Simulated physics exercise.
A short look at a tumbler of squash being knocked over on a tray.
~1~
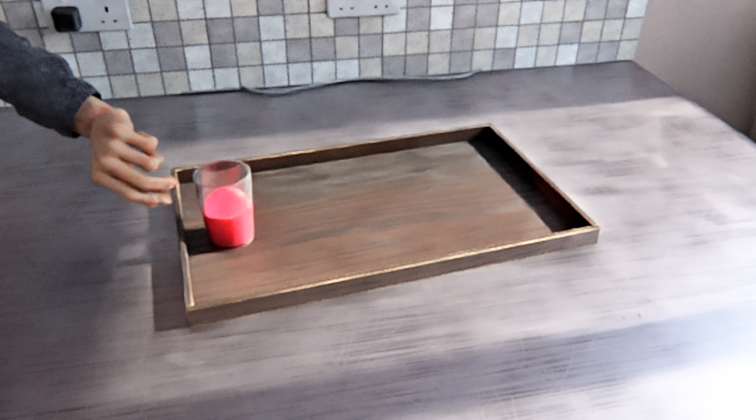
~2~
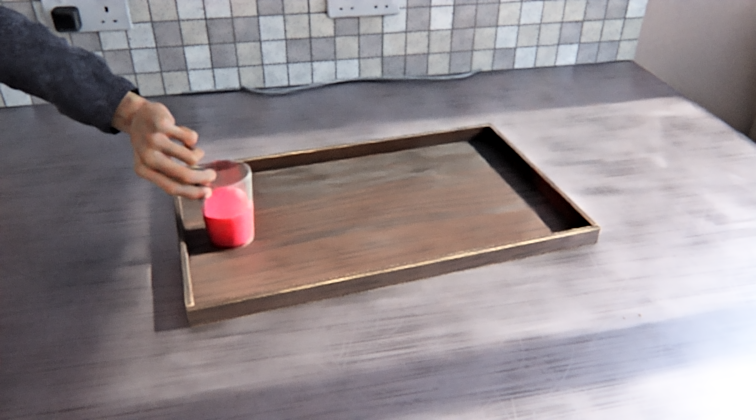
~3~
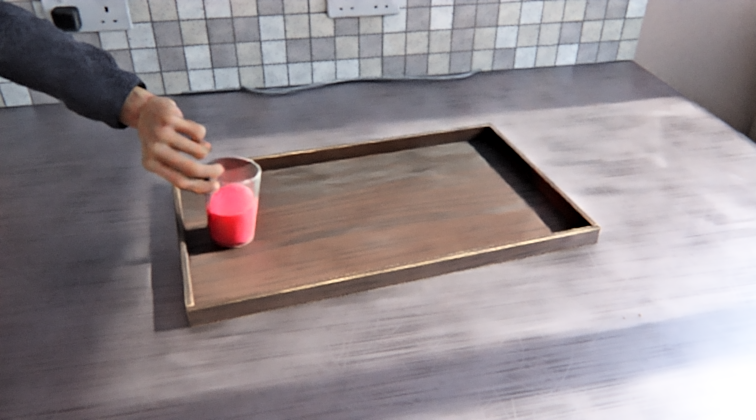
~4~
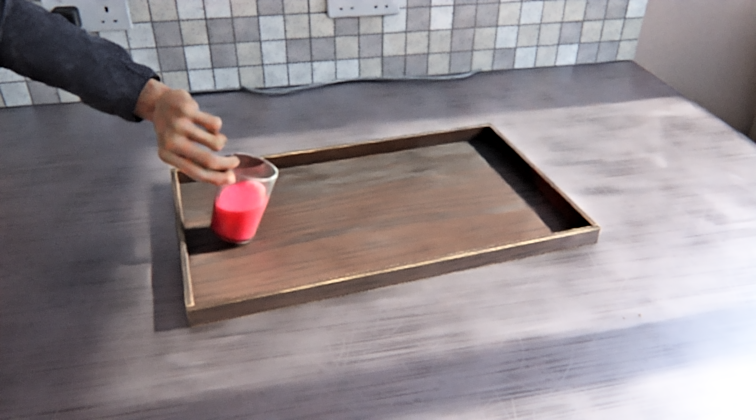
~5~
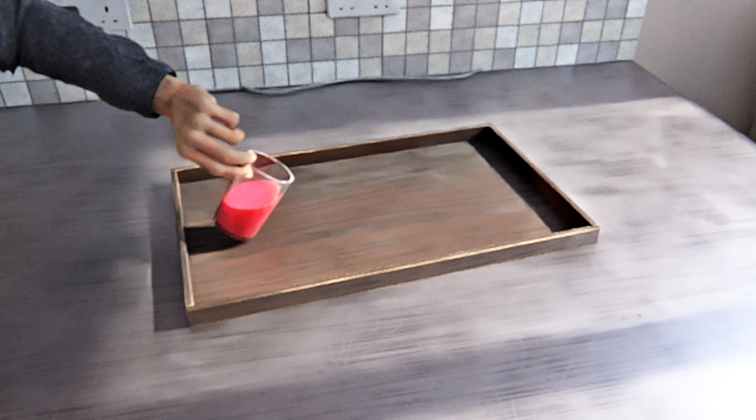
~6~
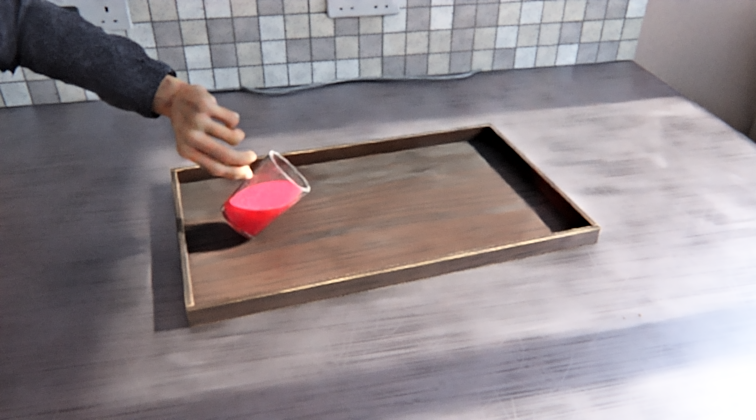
A hand reaching to a tumbler of red squash on a dark tray and pushing its upper side, tilting it steeply rightward.
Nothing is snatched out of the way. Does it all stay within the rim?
The spill keeps within the tray.
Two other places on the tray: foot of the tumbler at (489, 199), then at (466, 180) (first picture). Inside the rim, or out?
At the first place it wets the top as well, at the second it gets out on to the top.
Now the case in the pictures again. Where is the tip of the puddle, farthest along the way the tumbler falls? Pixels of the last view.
Close to (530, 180).
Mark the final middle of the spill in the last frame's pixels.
Near (460, 194).
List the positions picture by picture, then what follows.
It stands upright; tumbler (226, 204) about half full; tray (397, 264), in the first picture.
Fingers against its side; tumbler about half full, surface at (227, 205), in the second picture.
Fingers against its side; tumbler (232, 201) about half full, in the third picture.
Fingers against its side; tumbler (242, 197) tipped 20°; tray (397, 264), in the fourth picture.
Fingers against its side; tumbler (252, 195) tipped 35°, in the fifth picture.
It is falling; tumbler (265, 195) tipped 50°, in the sixth picture.
A moment on, the tumbler lies in the tray; the puddle covers about as much as a plate; the rim holds it.
Further on, the puddle covers about as much as a tray; the rim holds it.
When it is over, the puddle covers about as much as a tray; the rim holds it.
